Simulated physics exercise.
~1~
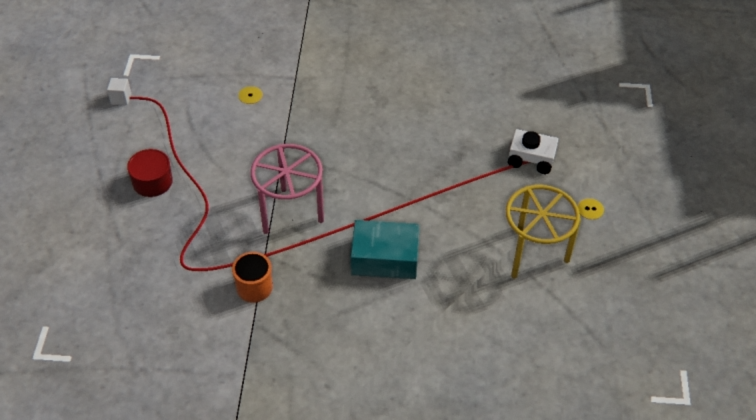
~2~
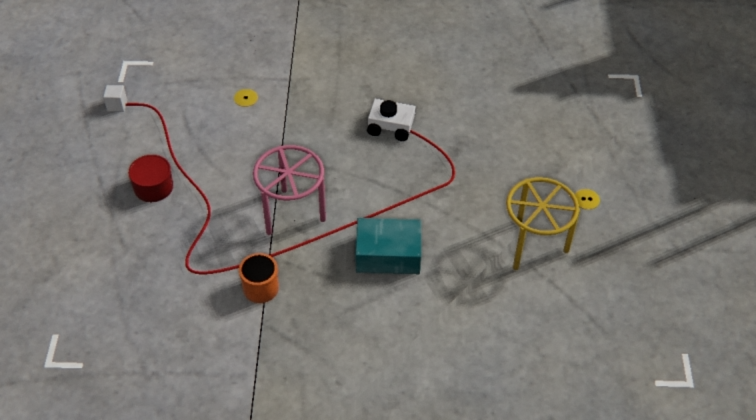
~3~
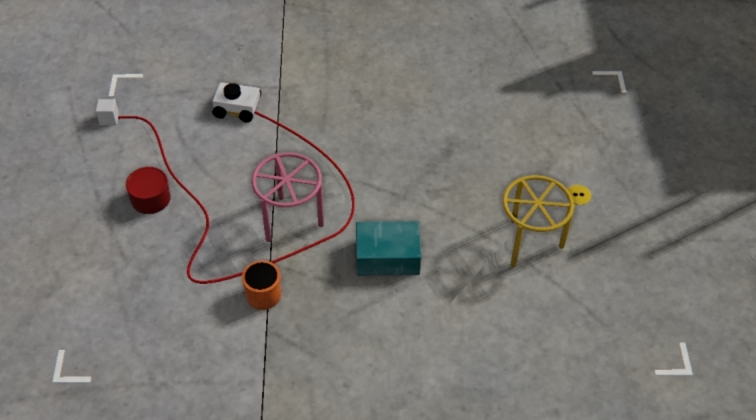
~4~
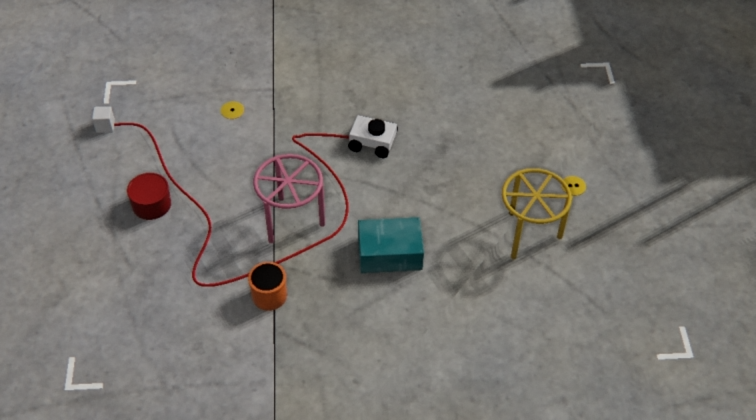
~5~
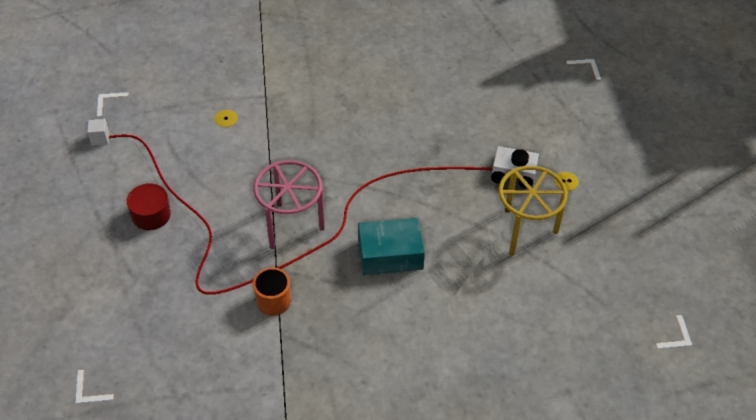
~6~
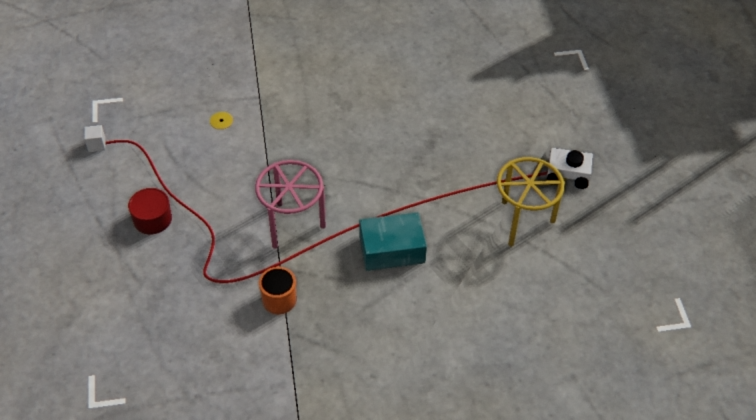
The video shows a small white cart trailing a red lead past two stools, a teal crate, an orange pot and a red bucket, rolling left to one yellow mark, then back right, ending just beyond the yellow stool as the other objects stay put.
